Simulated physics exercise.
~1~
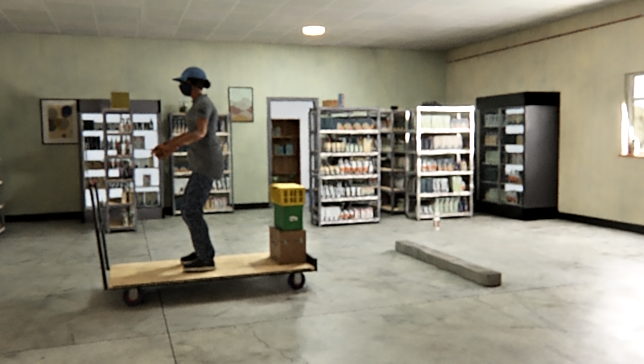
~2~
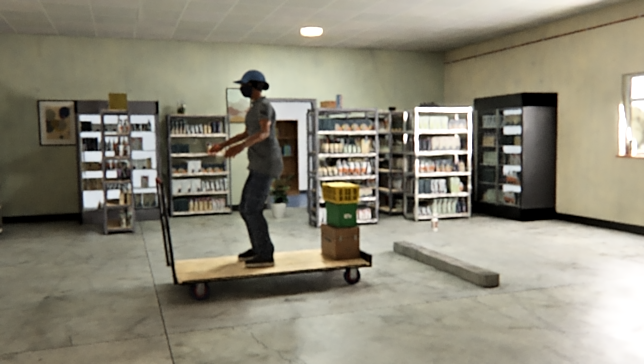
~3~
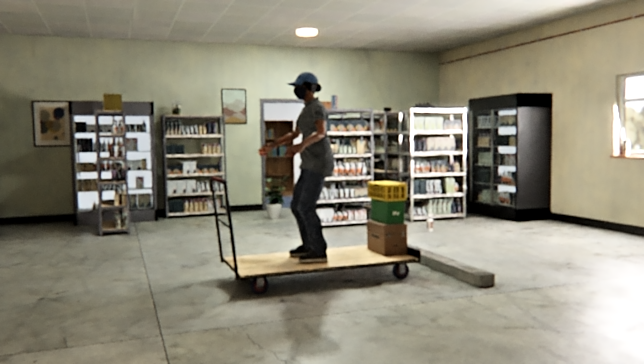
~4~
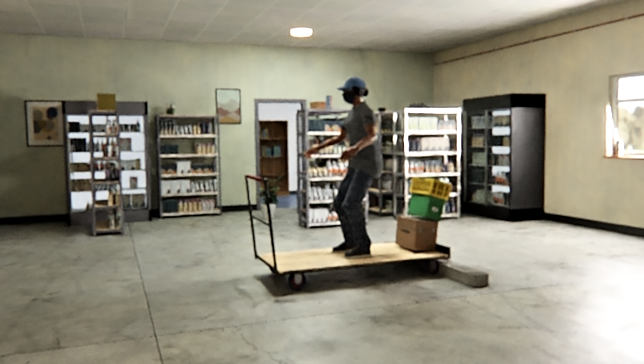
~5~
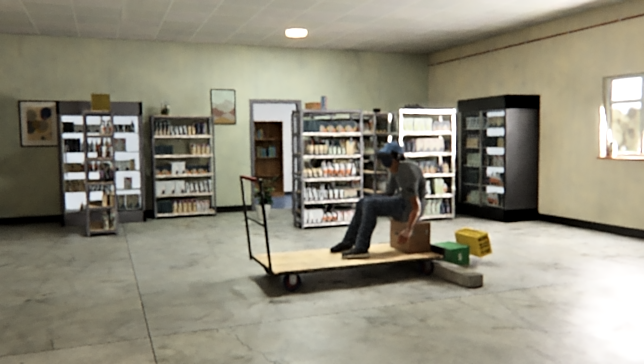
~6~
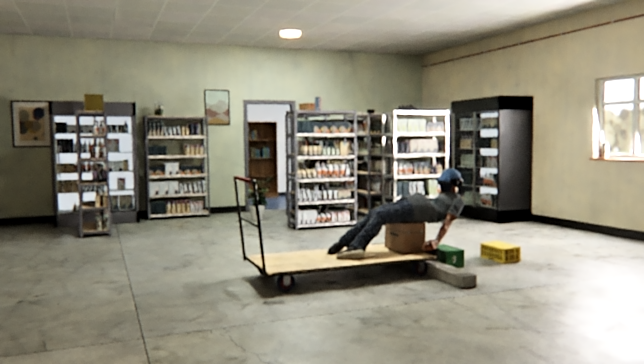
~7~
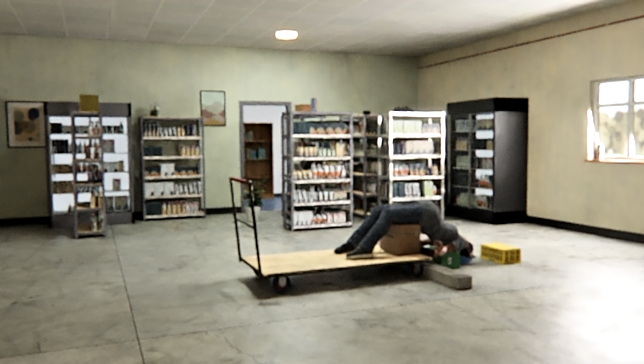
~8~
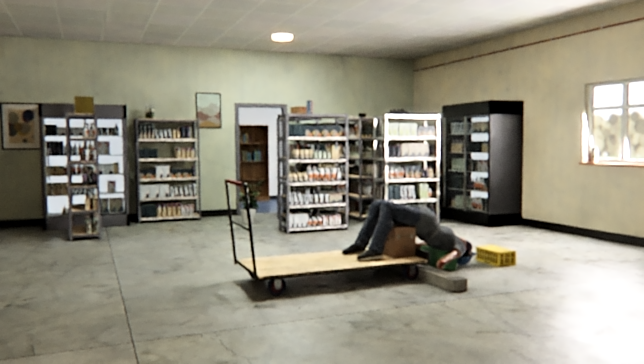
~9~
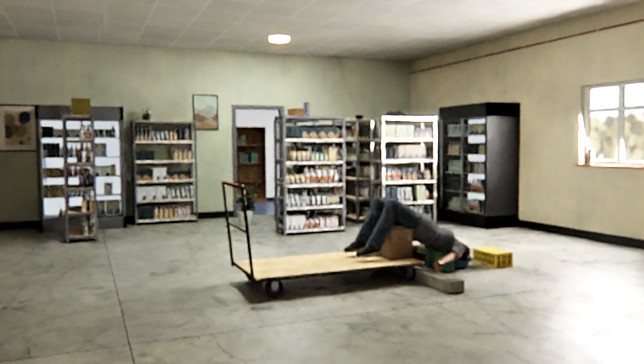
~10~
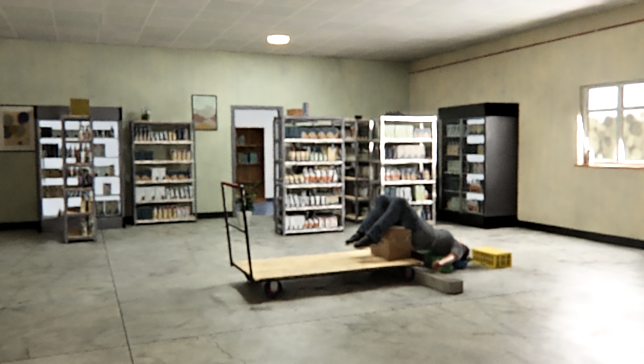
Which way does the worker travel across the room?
The worker travels to the right, first riding on the trolley and then pitching forward over its front end.
